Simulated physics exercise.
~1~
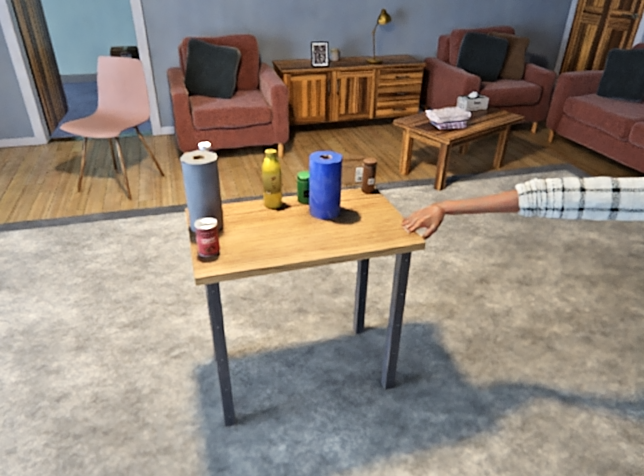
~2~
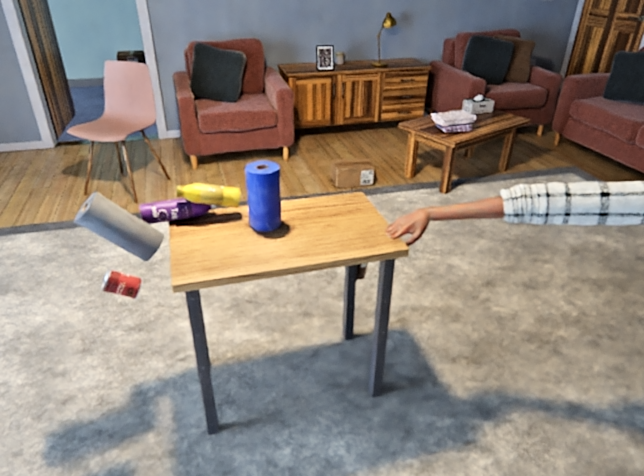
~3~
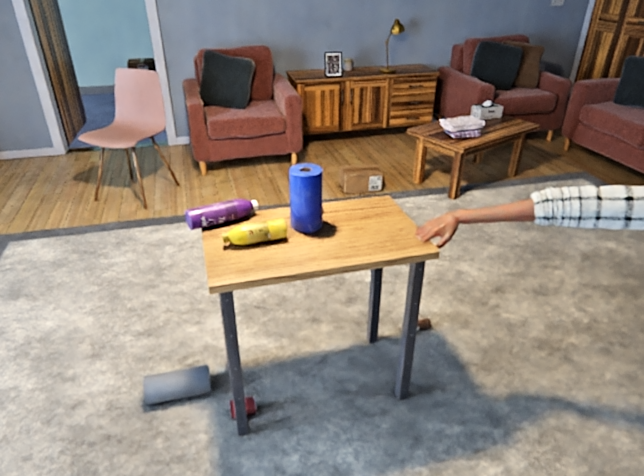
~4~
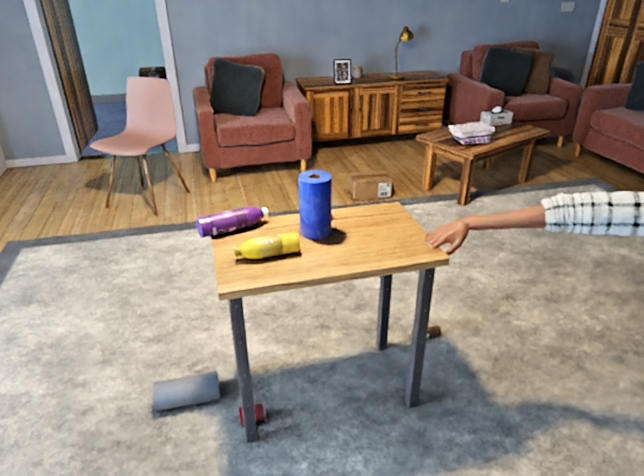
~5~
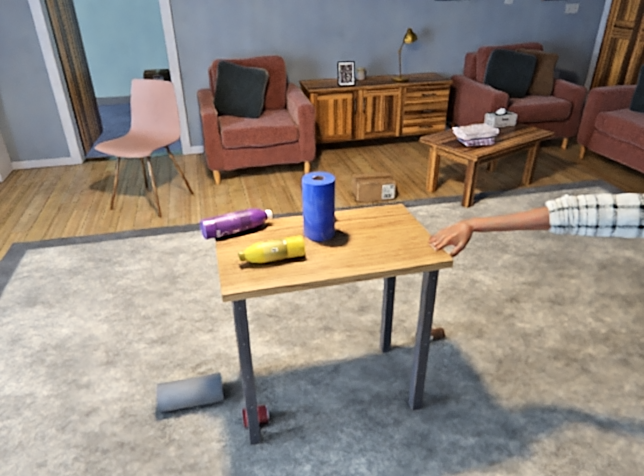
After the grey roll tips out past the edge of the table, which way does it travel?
It moves down, ending up lying on its side on the rug.
A hand in a checked sleeve grips the right edge of a small wooden table crowded with loose containers, seen from slightly above in a living room with red armchairs and a grey rug. The table jolts left and then back right. A grey roll and a red tin pitch off the left side, while a brown shaker also drops off. The yellow bottle and a purple bottle topple onto the tabletop. At the end the grey roll, red tin and shaker lie on the rug, both bottles rest on their sides, and the blue roll still stands.
